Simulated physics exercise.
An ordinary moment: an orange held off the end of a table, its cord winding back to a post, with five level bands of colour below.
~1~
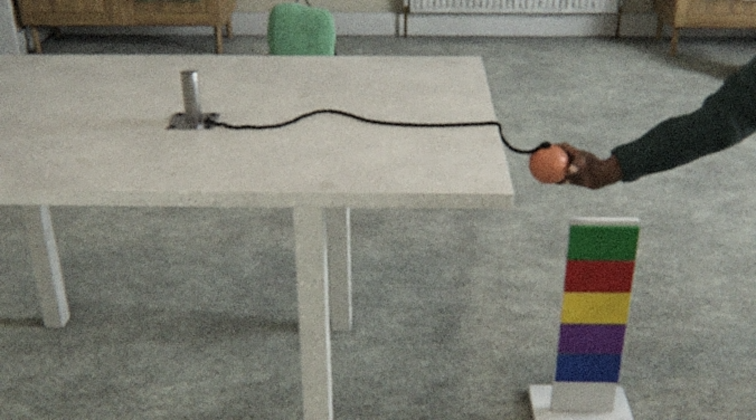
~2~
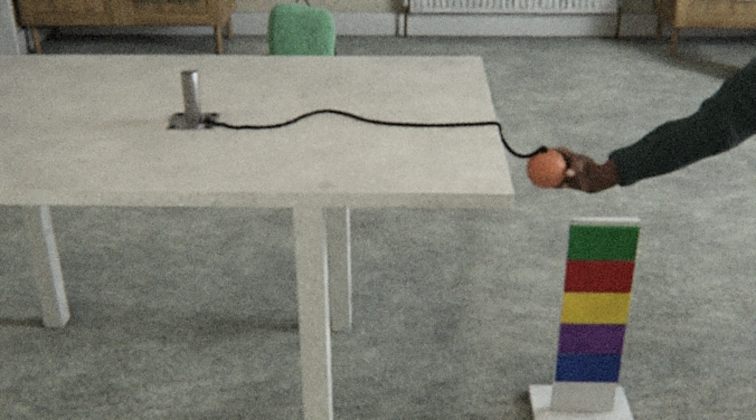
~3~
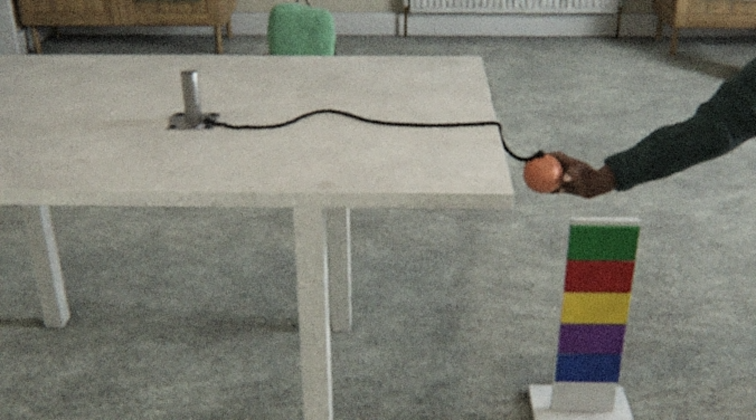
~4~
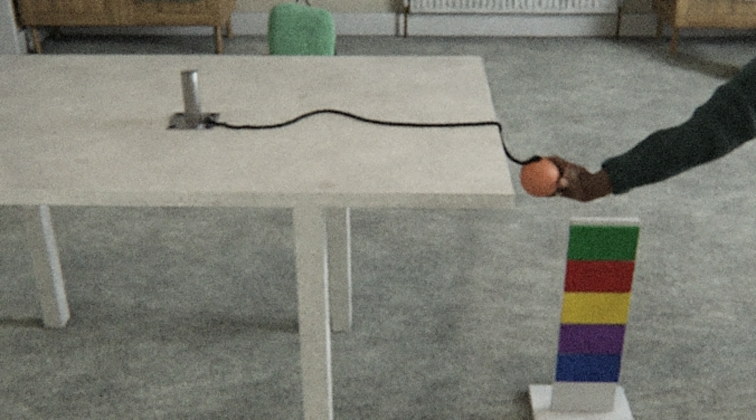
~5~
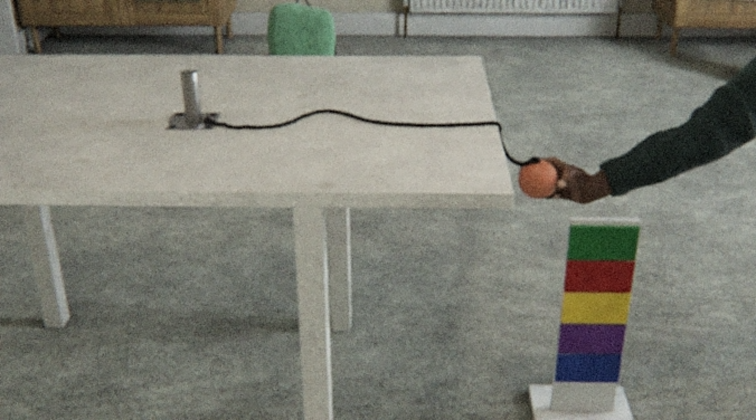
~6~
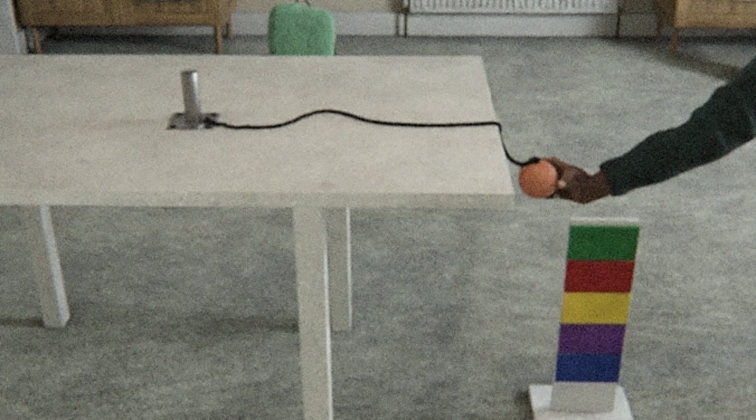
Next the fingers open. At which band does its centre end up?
At green.
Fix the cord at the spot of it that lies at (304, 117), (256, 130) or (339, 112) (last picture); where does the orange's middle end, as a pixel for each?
Try by try, around (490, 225), (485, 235) and (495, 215).
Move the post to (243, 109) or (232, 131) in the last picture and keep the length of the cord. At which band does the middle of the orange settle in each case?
Taking them in turn: Red; red.
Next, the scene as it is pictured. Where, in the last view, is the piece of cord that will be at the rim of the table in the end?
It lies at about (459, 125).
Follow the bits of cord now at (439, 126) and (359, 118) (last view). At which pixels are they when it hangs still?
Near (477, 120) and (392, 120).
A little later, orange near (468, 231); level with green.
Next, orange near (512, 240); level with green.
When it is over, orange near (483, 239); level with green. Its centre hangs level with the green band.
